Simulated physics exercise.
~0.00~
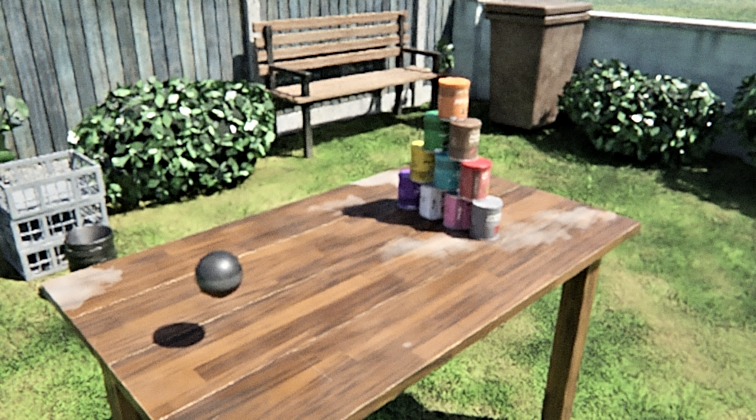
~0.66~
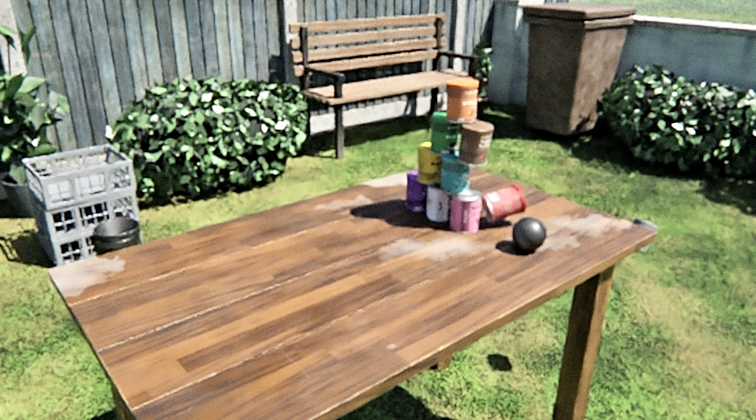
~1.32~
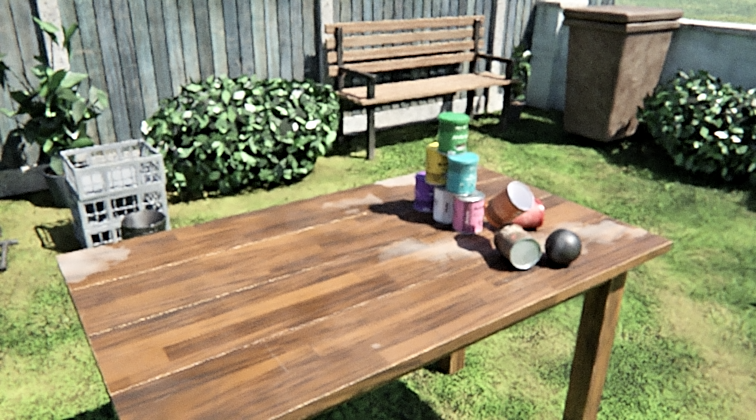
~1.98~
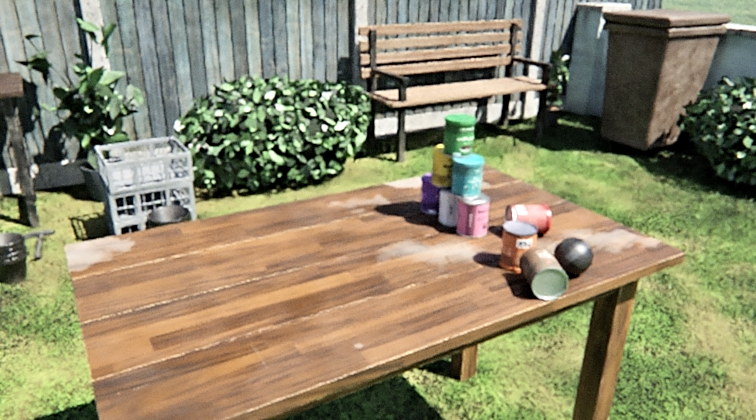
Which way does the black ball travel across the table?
The black ball travels to the right, ending up beside the fallen tins.
